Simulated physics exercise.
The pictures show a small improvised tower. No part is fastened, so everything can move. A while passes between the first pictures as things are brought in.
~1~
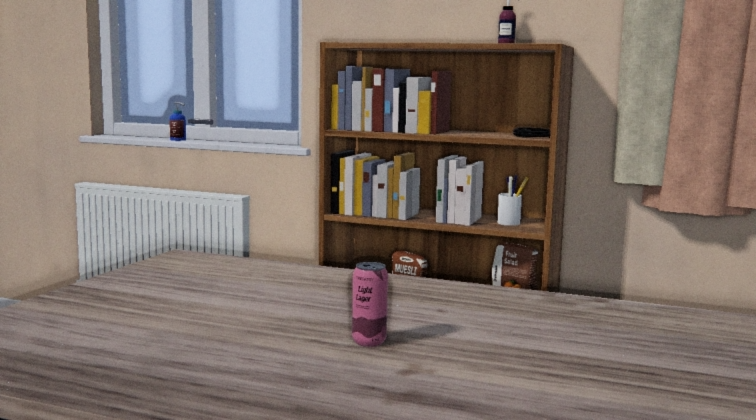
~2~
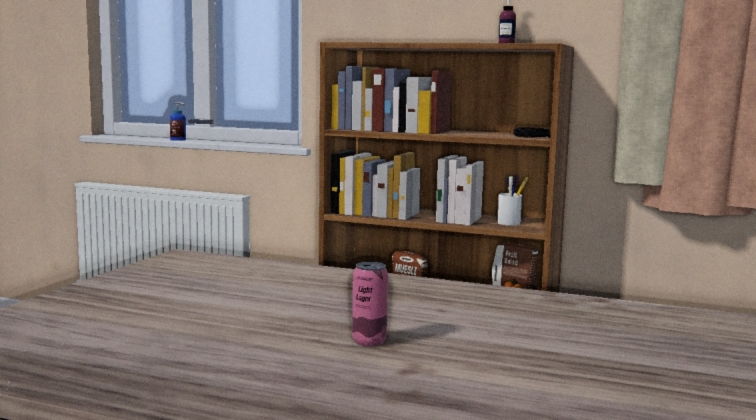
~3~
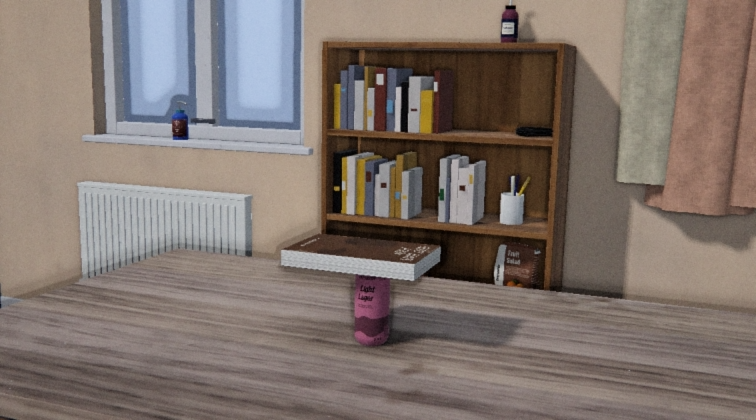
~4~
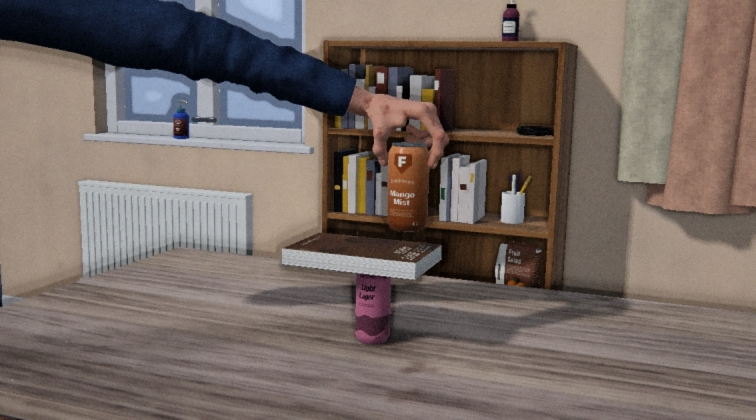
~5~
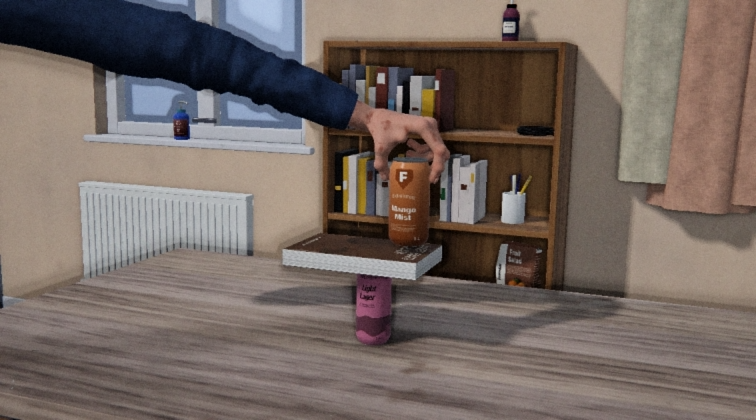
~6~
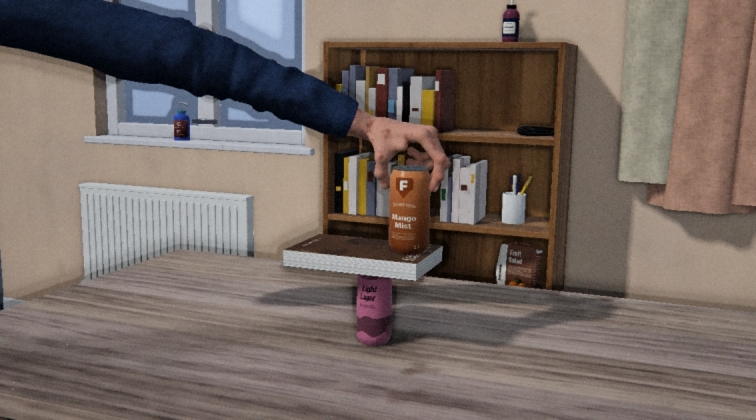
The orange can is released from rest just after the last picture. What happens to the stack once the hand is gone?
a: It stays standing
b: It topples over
Option a: It stays standing.
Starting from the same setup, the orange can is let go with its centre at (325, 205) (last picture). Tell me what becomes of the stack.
Outcome: Collapse.
Then, 0.30 s on from there, no change.
Then, 1.00 s on from there, orange can resting near (410, 211).
In the end, all 3 unmoved. At the end, from the last picture's camera, orange can near (410, 211). The stack holds.
